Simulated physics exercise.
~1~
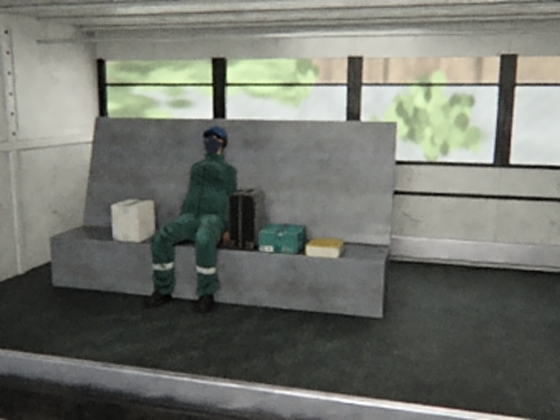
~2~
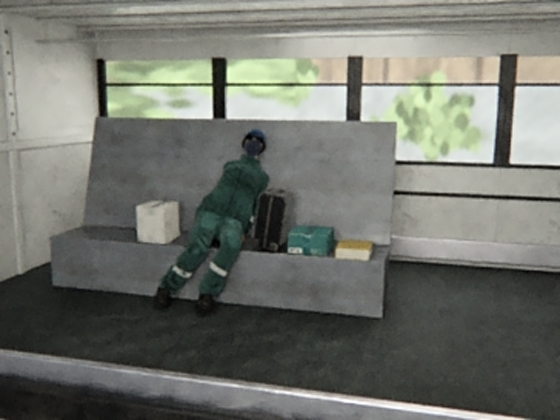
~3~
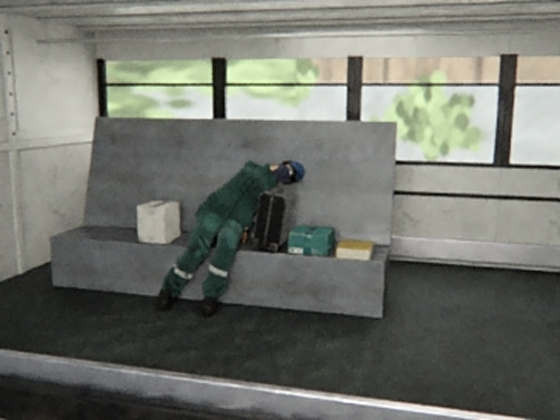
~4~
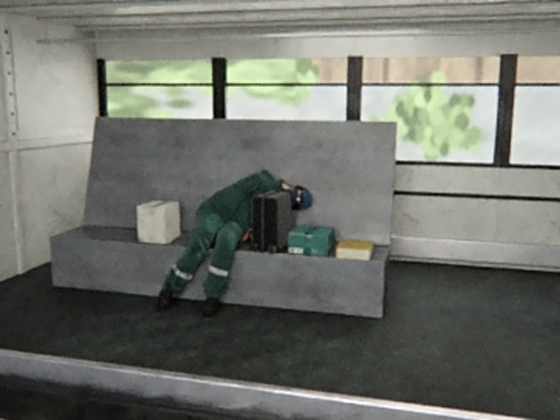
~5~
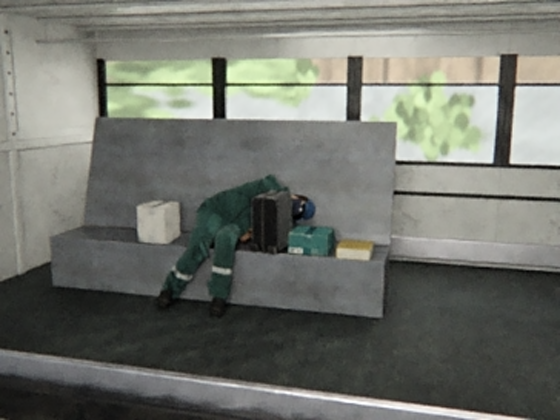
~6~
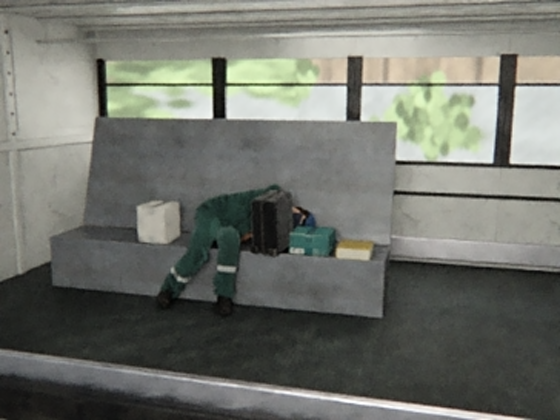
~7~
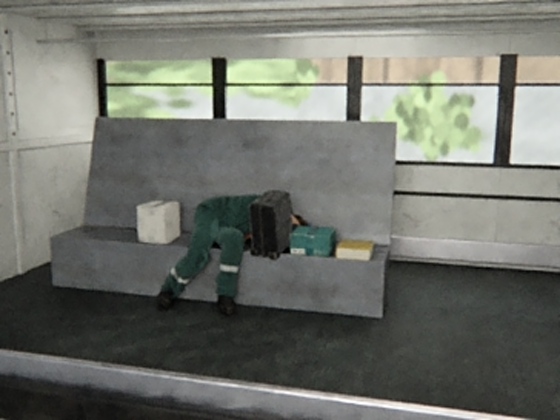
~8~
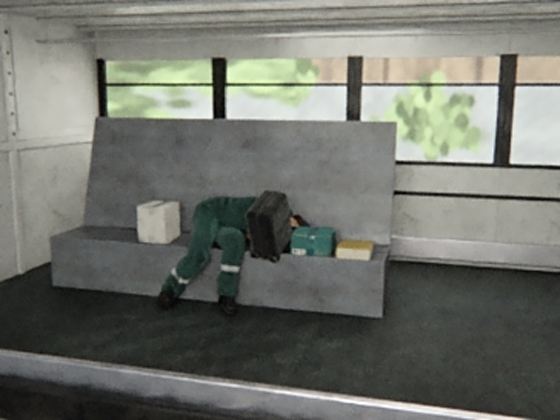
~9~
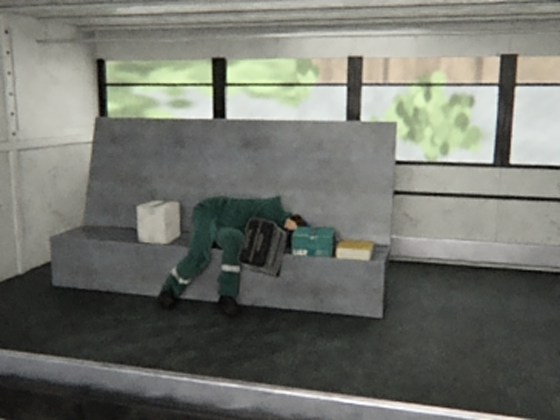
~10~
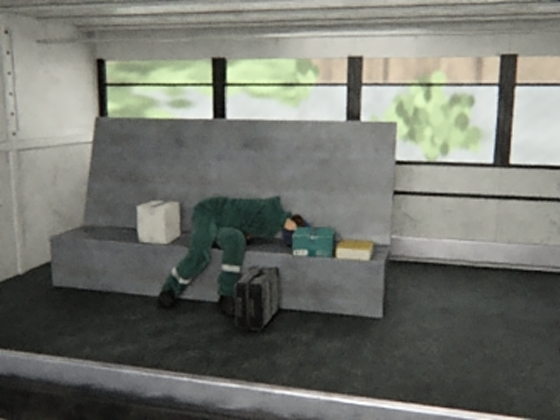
On a grey bench, a sleeper slumps right behind a black case, which tips off.
